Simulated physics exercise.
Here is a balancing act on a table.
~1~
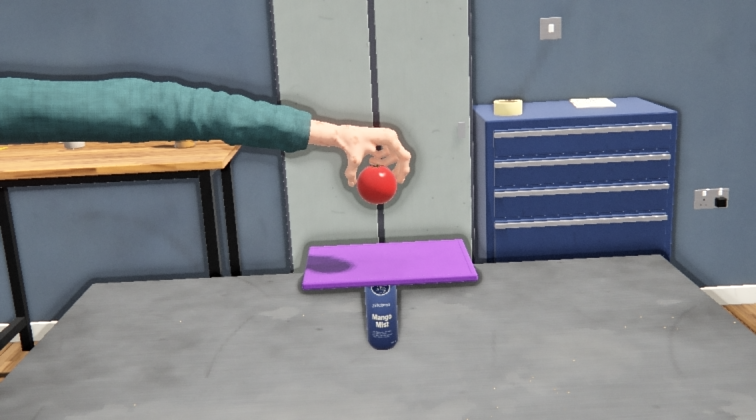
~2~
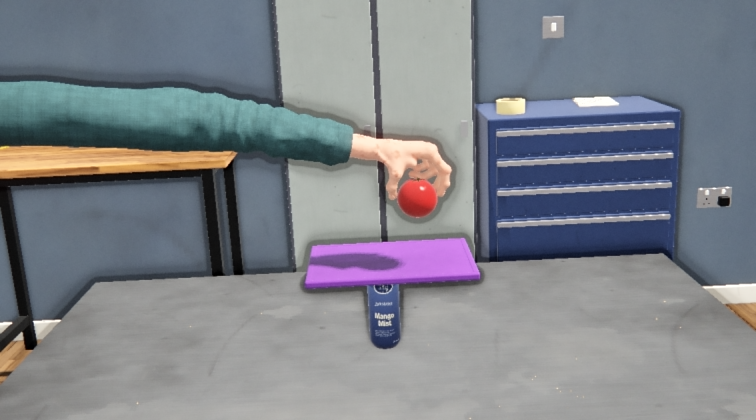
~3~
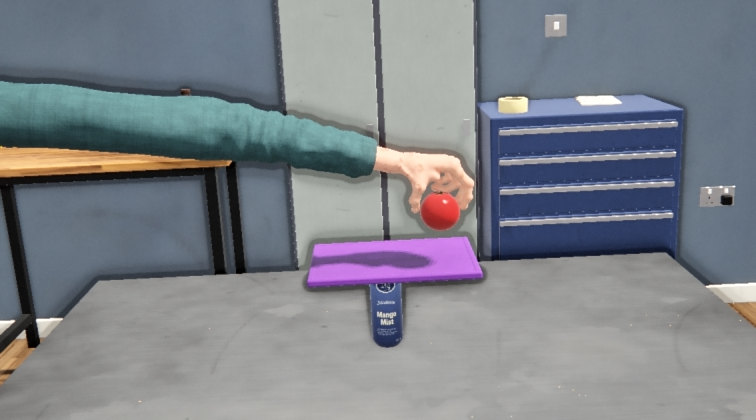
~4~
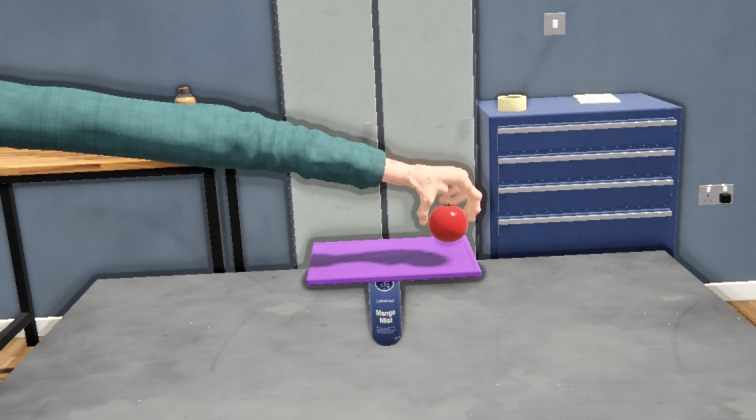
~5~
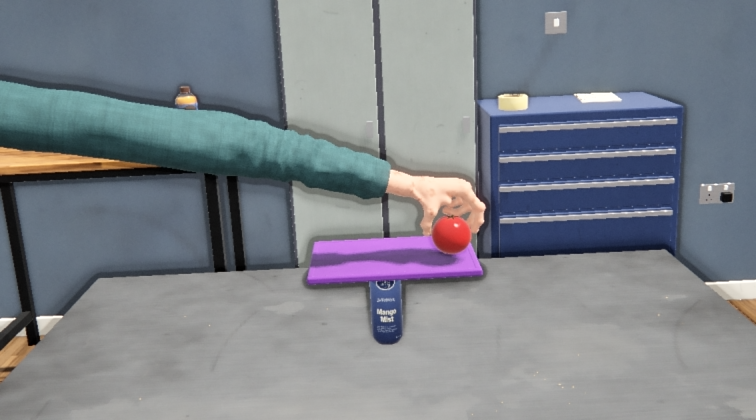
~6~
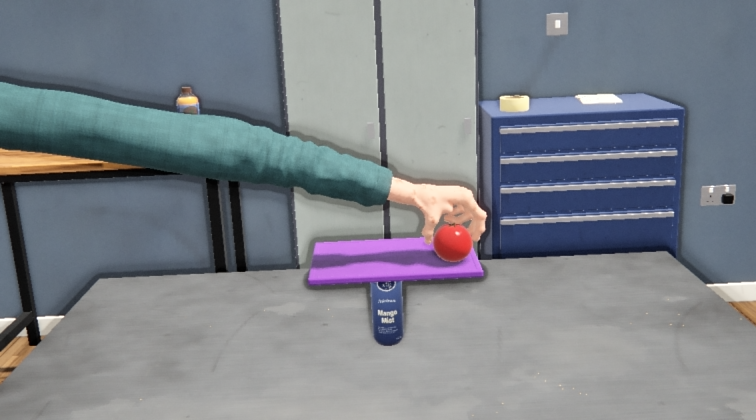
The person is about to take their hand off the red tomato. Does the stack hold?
It gives way.
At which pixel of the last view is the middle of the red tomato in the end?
At about (514, 335).
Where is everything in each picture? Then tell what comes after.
On its way; red tomato (377, 184); purple lid (388, 263), in the first picture.
On its way; red tomato (417, 197); purple lid (390, 262), in the second picture.
On its way; red tomato (440, 211); purple lid (393, 260), in the third picture.
On its way; red tomato (448, 223); purple lid (392, 259), in the fourth picture.
On its way; red tomato (452, 234); purple lid (393, 258), in the fifth picture.
Set down, still held; red tomato (453, 242); purple lid (394, 259), in the sixth picture.
Then, 0.50 s after the last picture, red tomato now fallen; purple lid tipped 50° from how it was.
Then, 0.60 s after the last picture, purple lid now fallen.
Then, 0.90 s after the last picture, blue can tipped 32° from how it was.
Then, 1.00 s after the last picture, blue can now fallen.
At rest, fallen, purple lid, blue can and red tomato. Seen from the same camera at the end, red tomato near (514, 335). The stack loses its balance.
